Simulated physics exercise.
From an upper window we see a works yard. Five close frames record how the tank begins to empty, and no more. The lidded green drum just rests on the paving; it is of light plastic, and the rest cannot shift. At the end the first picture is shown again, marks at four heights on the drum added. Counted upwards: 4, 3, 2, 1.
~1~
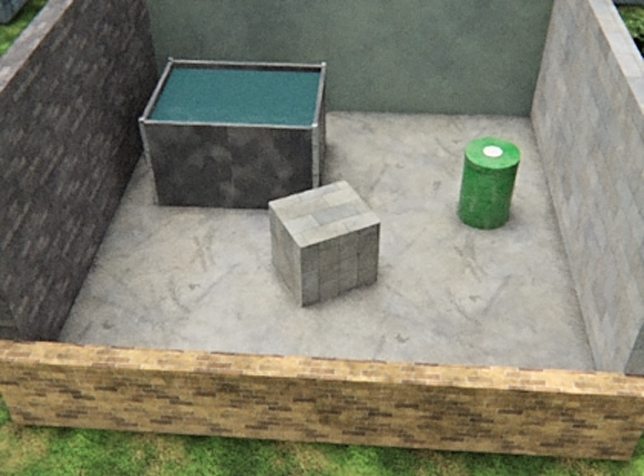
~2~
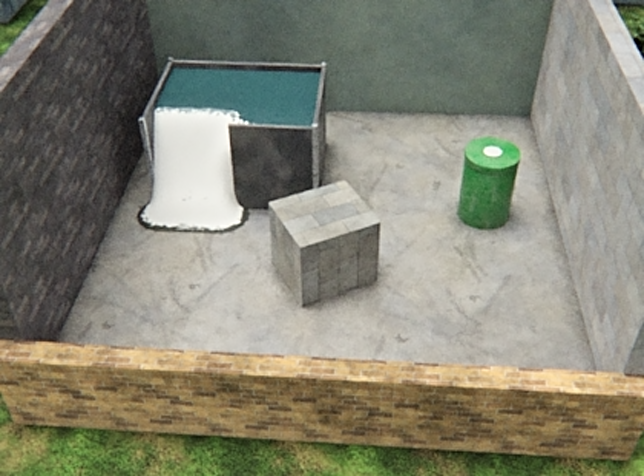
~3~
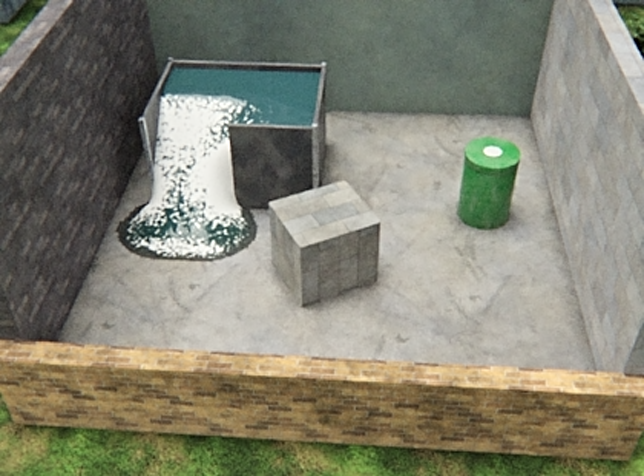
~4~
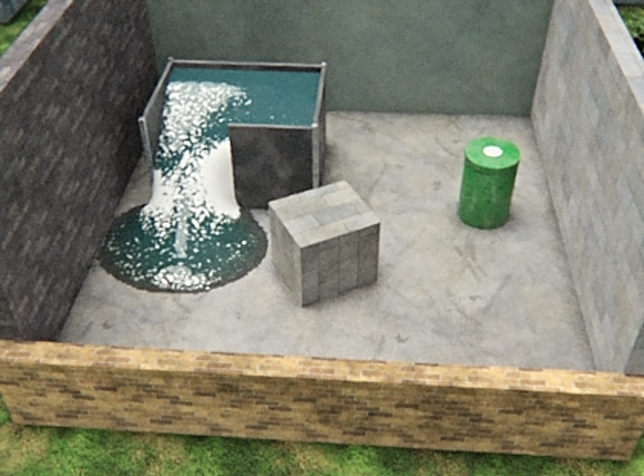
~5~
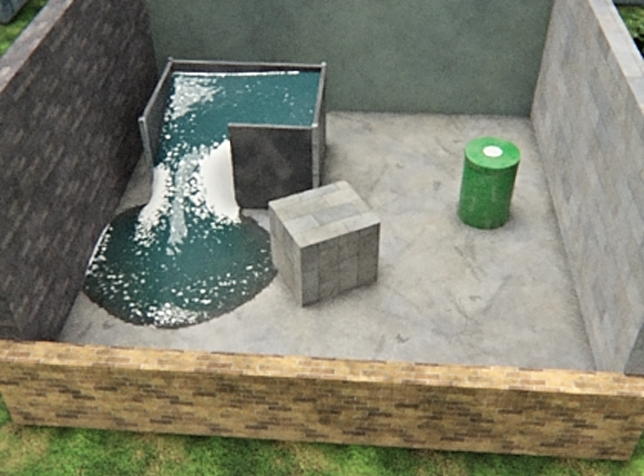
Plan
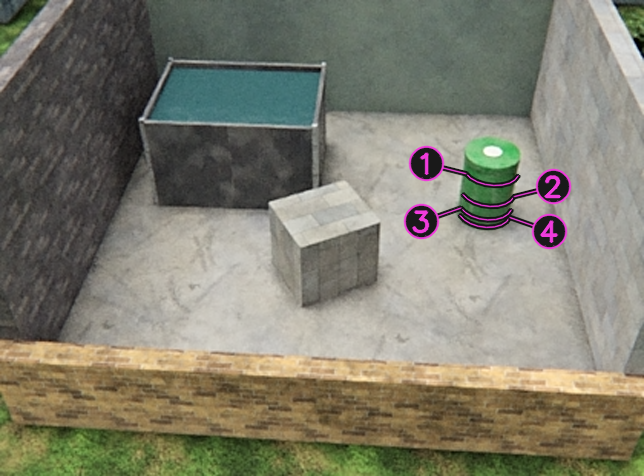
The footage shows a walled yard with a full tank, a stone block and a green drum as water pours through an opening at the tank's front left, foaming white, then spreading in a widening dark pool beside the block.
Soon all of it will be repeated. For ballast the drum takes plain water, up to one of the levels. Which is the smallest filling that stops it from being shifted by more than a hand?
Use line 2.
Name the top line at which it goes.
That would be 3.
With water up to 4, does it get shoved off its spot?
Yes, that goes wrong.
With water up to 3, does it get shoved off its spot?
Yes.
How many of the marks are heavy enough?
Two.
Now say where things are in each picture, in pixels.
In the first frame, lid of the green drum at (494, 152); tank full, its middle at (239, 98).
In the second frame, 2 % of the ground wet, in view closest to the drum at (240, 220).
In the third frame, 5 % of the ground wet, in view closest to the drum at (248, 234).
In the fourth frame, 10 % of the ground wet, in view closest to the drum at (253, 237).
In the fifth frame, lid of the green drum at (494, 152); 14 % of the ground wet, in view closest to the drum at (252, 241).
On the marked copy, 1 at (493, 185); 2 at (490, 206); 3 at (487, 219); 4 at (486, 227); from the bottom up 4, 3, 2, 1.
With 1, it does not move.
With 2, it does not move.
With 3, it is pushed about its own width away.
With 4, it is pushed about 4 times its own width away.
